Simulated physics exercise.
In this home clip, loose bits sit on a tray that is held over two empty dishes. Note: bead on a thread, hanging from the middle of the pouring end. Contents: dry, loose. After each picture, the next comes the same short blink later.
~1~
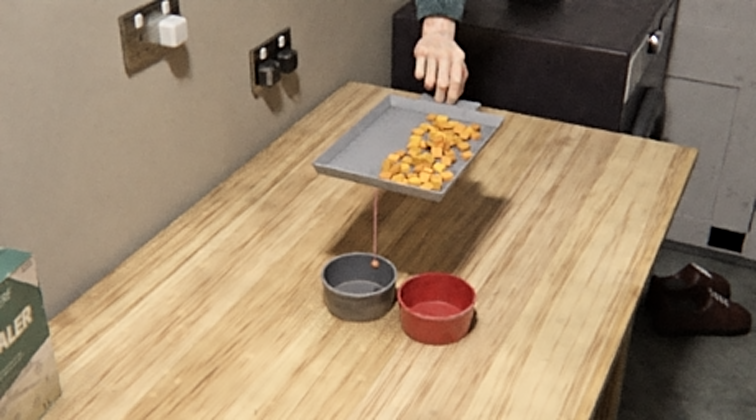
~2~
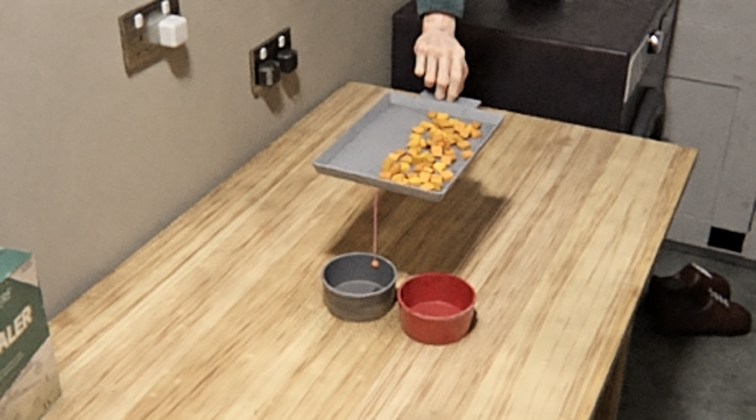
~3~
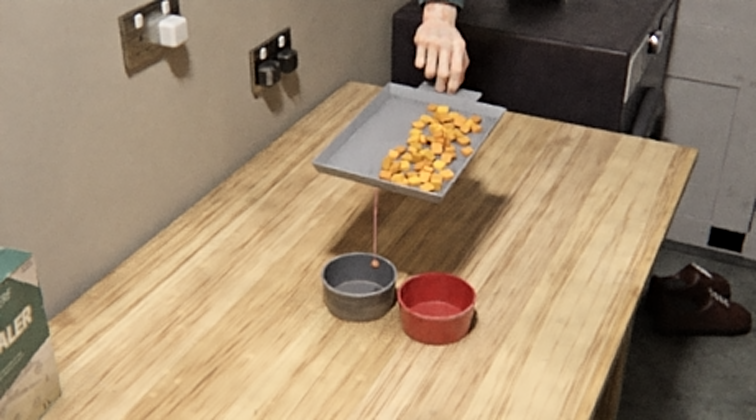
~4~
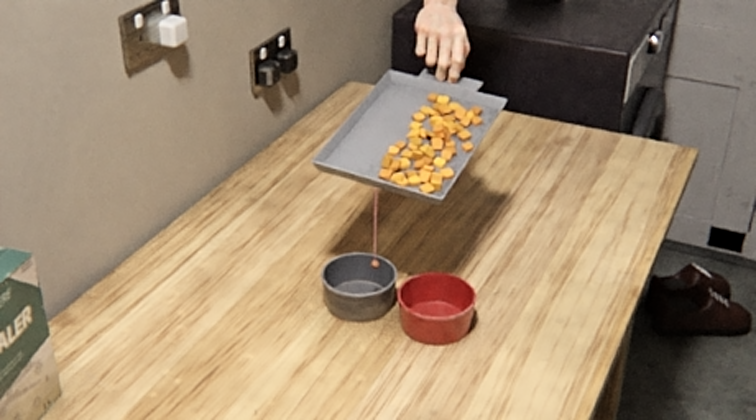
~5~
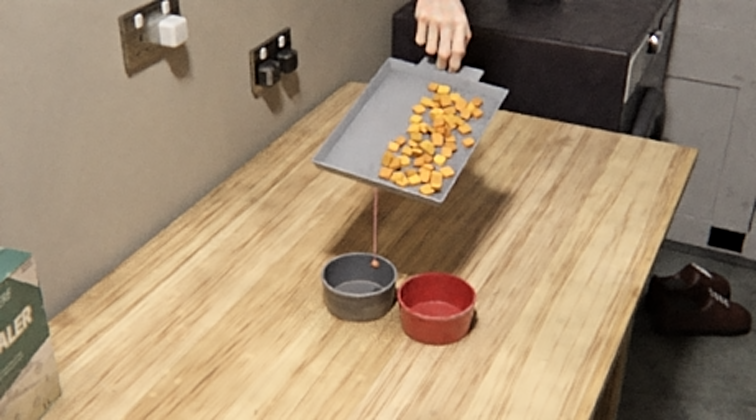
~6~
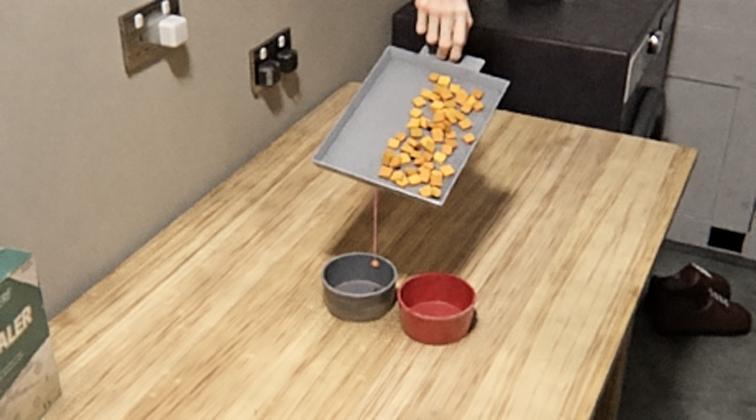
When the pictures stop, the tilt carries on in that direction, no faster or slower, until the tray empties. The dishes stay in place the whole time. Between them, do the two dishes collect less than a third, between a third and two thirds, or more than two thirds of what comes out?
They collect more than two thirds.
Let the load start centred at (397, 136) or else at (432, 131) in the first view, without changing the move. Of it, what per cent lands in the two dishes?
Around 70 then around 70 per cent.
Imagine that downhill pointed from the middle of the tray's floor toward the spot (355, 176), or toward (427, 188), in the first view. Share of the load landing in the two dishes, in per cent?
Roughly 40 percent first and 90 percent second.
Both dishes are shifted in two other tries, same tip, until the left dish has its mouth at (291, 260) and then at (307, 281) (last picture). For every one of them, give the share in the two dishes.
In turn 20 and 40 in a hundred.
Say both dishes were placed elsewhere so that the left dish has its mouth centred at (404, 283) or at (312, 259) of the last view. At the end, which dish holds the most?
The one on the left side, then the one on the right side.
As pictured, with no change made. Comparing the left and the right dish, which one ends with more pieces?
Well, that is the right of the two.
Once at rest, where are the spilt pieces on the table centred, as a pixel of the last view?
Near (403, 349).
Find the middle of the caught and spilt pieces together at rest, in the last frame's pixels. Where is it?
Close to (425, 323) in the last view.
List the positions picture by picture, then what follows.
The first frame shows corners of the pouring end near (318, 162) and (439, 190), level; middle of the load near (436, 152), small crackers; left dish near (343, 305); right dish near (422, 327); bead on its thread near (375, 264).
The second frame shows corners of the pouring end near (318, 162) and (439, 191), level; middle of the load near (436, 151).
The third frame shows corners of the pouring end near (317, 161) and (439, 193), tipped barely, lowest at the right corner; middle of the load near (436, 147).
The fourth frame shows corners of the pouring end near (317, 160) and (439, 195), tipped a little, lowest at the right corner; middle of the load near (437, 142).
The fifth frame shows corners of the pouring end near (317, 159) and (439, 198), tipped a little, lowest at the right corner; middle of the load near (437, 138).
The sixth frame shows corners of the pouring end near (317, 158) and (439, 200), tipped clearly, lowest at the right corner; middle of the load near (437, 133); left dish near (343, 305); right dish near (422, 327).
Shortly afterwards, tray tipped steeply; all but a few on the tray; only a few in the air.
Next, tray tipped past a quarter turn; near two thirds in the right dish; only a few in the left dish; near a quarter outside both; a little in the air.
Some moments later, tray tipped past a quarter turn; the bulk in the right dish; only a few in the left dish; near a quarter outside both.
In the end, tray tipped past a quarter turn; the bulk in the right dish; only a few in the left dish; near a quarter outside both.
